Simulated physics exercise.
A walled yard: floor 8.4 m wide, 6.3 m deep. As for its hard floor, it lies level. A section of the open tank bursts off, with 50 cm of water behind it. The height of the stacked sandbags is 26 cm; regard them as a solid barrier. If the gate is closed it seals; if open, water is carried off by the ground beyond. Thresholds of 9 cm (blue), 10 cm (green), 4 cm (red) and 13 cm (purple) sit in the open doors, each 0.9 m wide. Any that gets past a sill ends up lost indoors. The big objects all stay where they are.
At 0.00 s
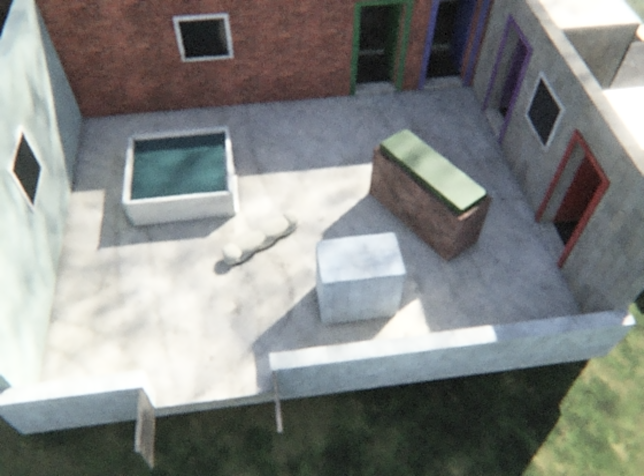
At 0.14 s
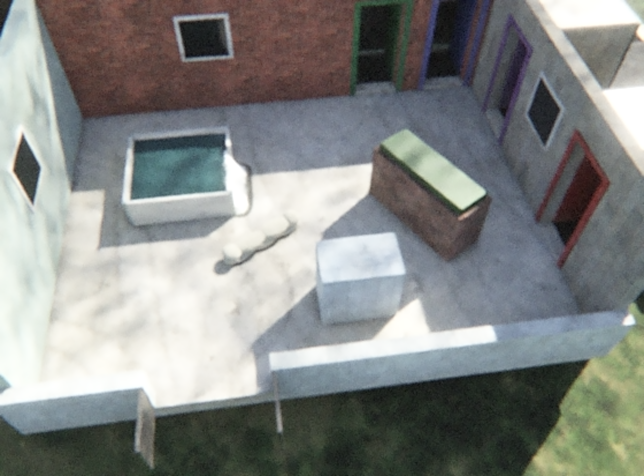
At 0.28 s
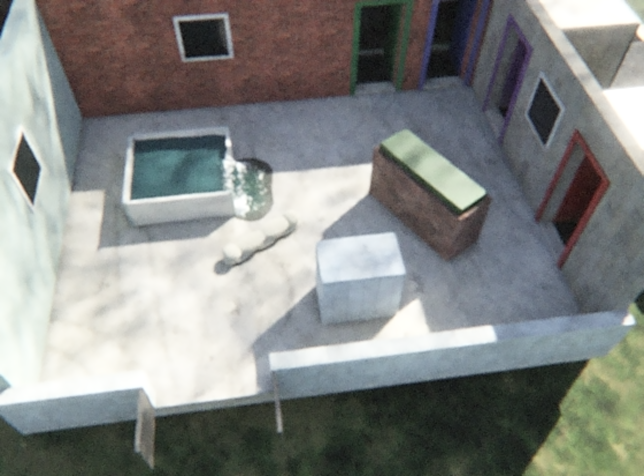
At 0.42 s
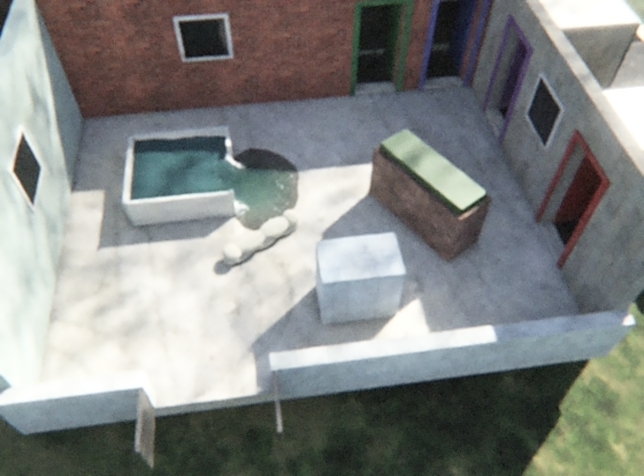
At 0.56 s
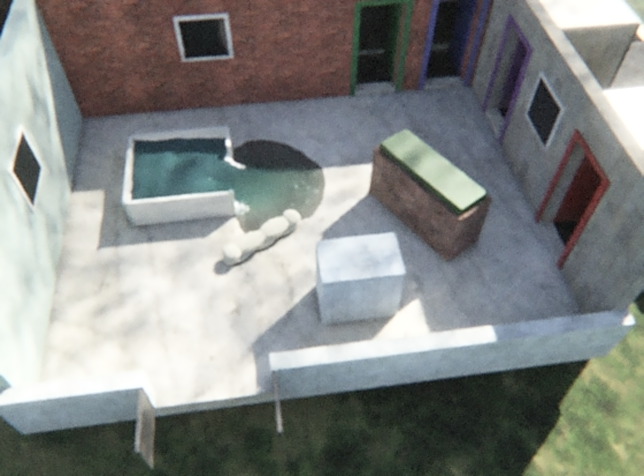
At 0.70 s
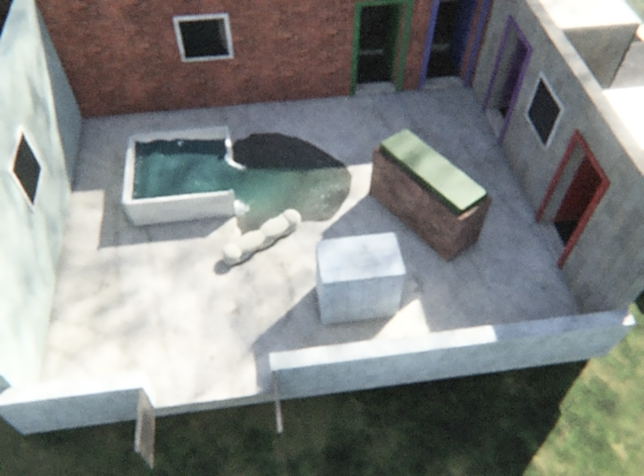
The clip shows a walled yard with an open tank of still water; its right side bursts, and water pours out and spreads rightward across the floor behind stacked sandbags, nearing a brick block with a green top.
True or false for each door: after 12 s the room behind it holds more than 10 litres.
Blue door: True; green door: False; red door: True; purple door: False.
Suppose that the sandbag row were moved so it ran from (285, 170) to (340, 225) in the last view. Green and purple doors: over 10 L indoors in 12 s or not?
Well, the green one ends up within bounds and the purple one ends up within bounds.
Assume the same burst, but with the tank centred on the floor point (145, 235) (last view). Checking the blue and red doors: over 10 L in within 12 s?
Well, blue ends up beyond the mark and red ends up inside the mark.
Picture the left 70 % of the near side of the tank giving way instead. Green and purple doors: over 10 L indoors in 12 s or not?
Green stays inside, purple stays inside, judged against that limit.
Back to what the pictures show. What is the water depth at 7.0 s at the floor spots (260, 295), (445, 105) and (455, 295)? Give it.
The depths come out at 1, 7 and 2 centimetres, in the order listed.
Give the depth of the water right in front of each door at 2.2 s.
Depths in cm: Blue 0, green 0, red 0, purple 1.
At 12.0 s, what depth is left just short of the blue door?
Roughly 4.0 centimetres.
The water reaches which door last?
The final one is the red door.
After 1.4 s water covers 15 % of the floor and is deepest (27 cm) near (238, 198); blue door not reached, green door not reached, red door not reached, purple door not reached.
After 2.2 s water covers 30 % of the floor and is deepest (22 cm) near (364, 193); blue door not reached, green door not reached, red door not reached, purple door not reached.
After 3.5 s water covers 40 % of the floor and is deepest (26 cm) near (470, 90); blue door 16 cm at the sill, 1 L in, green door 6 cm at the sill, 0 L in, red door not reached, purple door 13 cm at the sill, 1 L in.
After 7.0 s water covers 55 % of the floor and is deepest (9 cm) near (477, 235); blue door 7 cm at the sill, 39 L in, green door 7 cm at the sill, 0 L in, red door 7 cm at the sill, 2 L in, purple door 7 cm at the sill, 3 L in.
After 12.0 s water covers 75 % of the floor and is deepest (6 cm) near (452, 353); blue door 4 cm at the sill, 39 L in, green door 3 cm at the sill, 0 L in, red door 6 cm at the sill, 29 L in, purple door 4 cm at the sill, 3 L in.
